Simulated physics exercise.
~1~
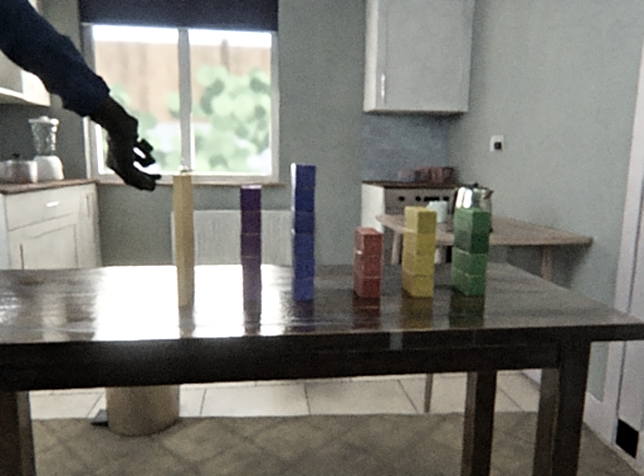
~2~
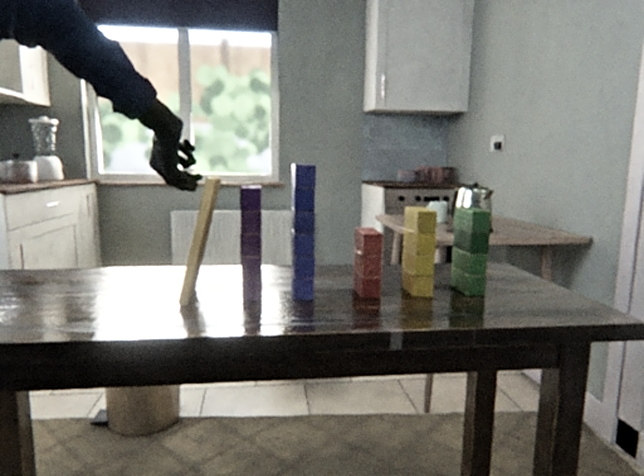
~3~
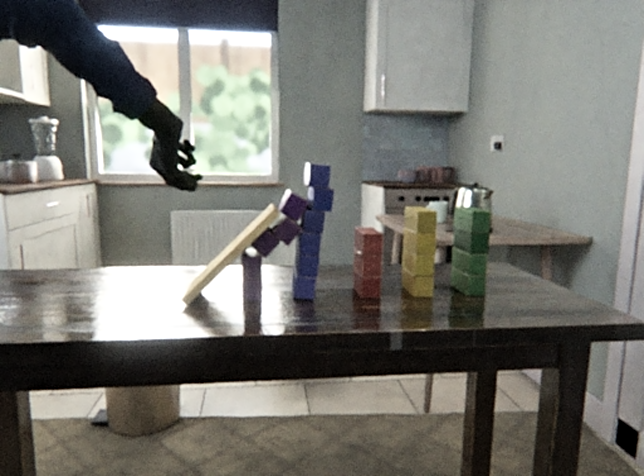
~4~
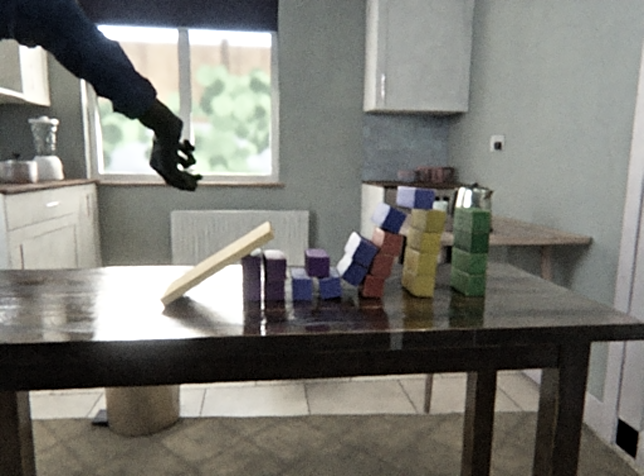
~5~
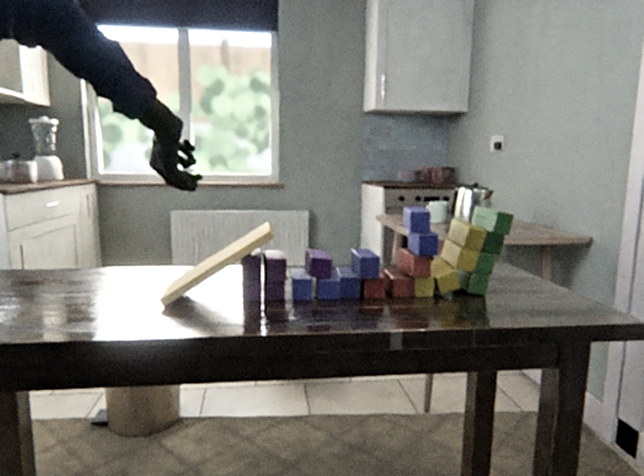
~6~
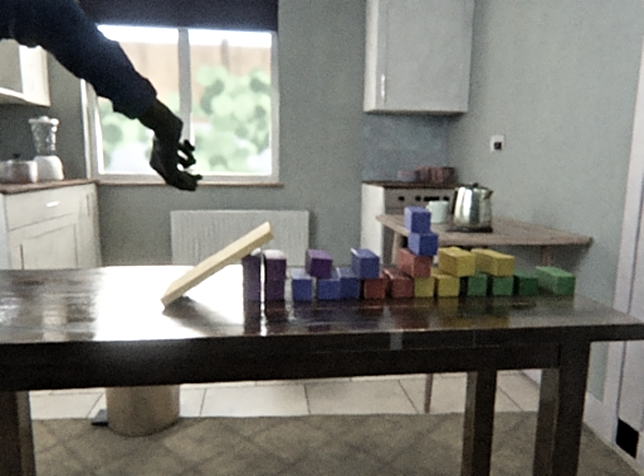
At first, a dark hand reaches in from the left toward an upright pale board at the head of a row of purple, blue, red, yellow and green block columns on a table. The hand tips the board rightward, and it leans into the purple column, whose upper blocks topple against the blue one. The blue blocks spill into the red column, which tilts onto the yellow. Next the yellow column leans into the green, and both collapse rightward. Finally, the board rests slanted on purple blocks, most yellow blocks are down, and two blue blocks stay perched above the red ones.
